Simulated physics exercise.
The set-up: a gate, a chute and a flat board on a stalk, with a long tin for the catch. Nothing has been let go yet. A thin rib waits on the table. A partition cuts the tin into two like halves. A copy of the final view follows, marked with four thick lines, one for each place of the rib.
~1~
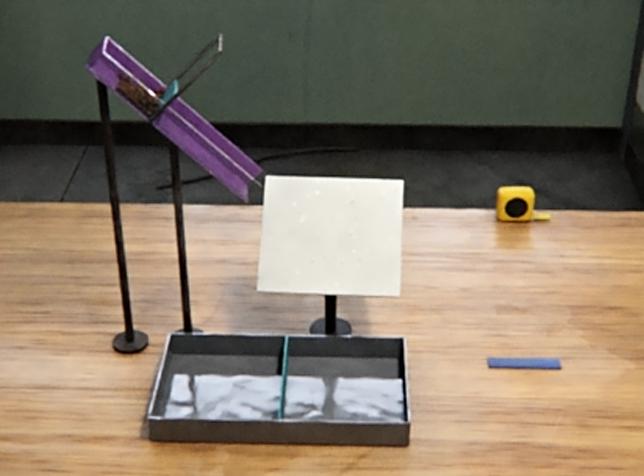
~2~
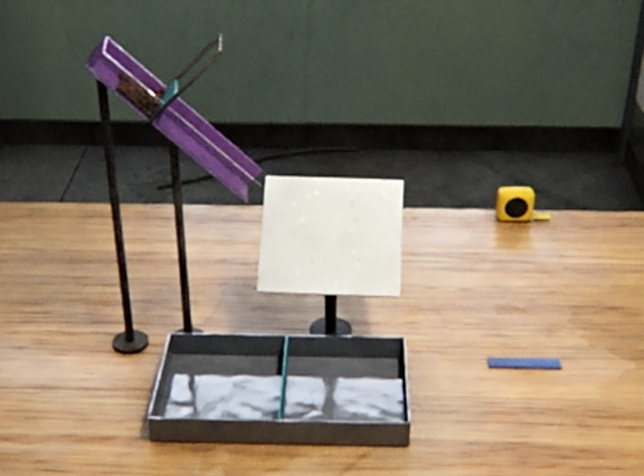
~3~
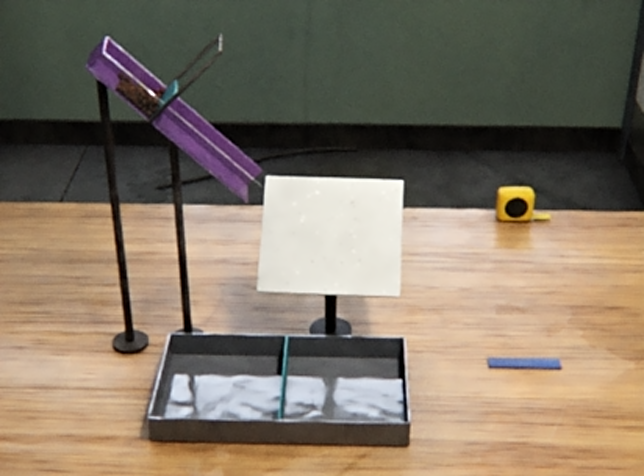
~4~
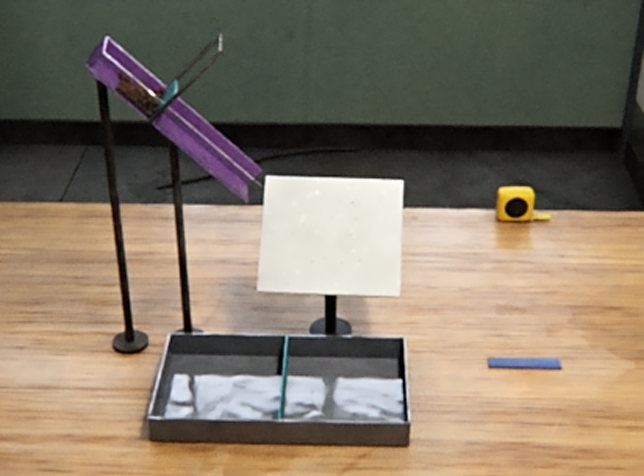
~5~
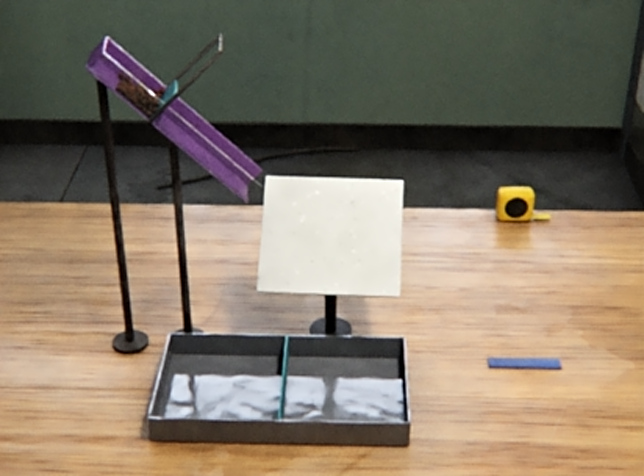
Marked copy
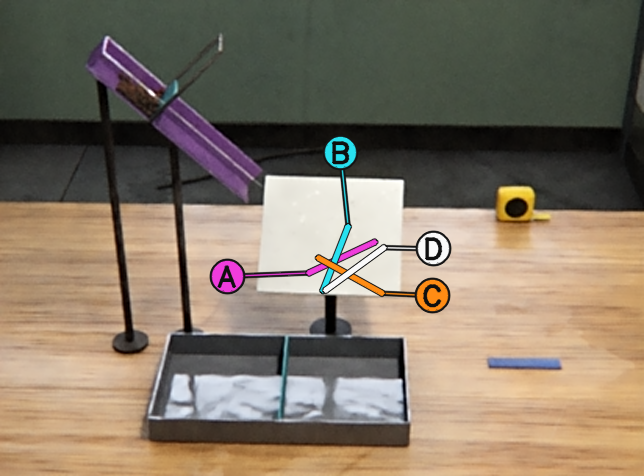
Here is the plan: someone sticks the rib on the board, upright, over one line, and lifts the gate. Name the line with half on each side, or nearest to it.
Take A.
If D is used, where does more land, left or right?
The right half.
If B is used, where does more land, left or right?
The right half.
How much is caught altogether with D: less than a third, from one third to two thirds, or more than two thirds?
Line D gives more than two thirds.
On the marked copy, line A from (374, 242) to (308, 272); line B from (348, 226) to (322, 290); line C from (318, 257) to (382, 293); line D from (384, 247) to (325, 290).
If A is chosen, of what is caught, about two thirds in the left half, about a third in the right.
If B is chosen, of what is caught, a small part in the left half, most in the right.
If C is chosen, of what is caught, a small part in the left half, most in the right.
If D is chosen, of what is caught, a small part in the left half, nearly all in the right.
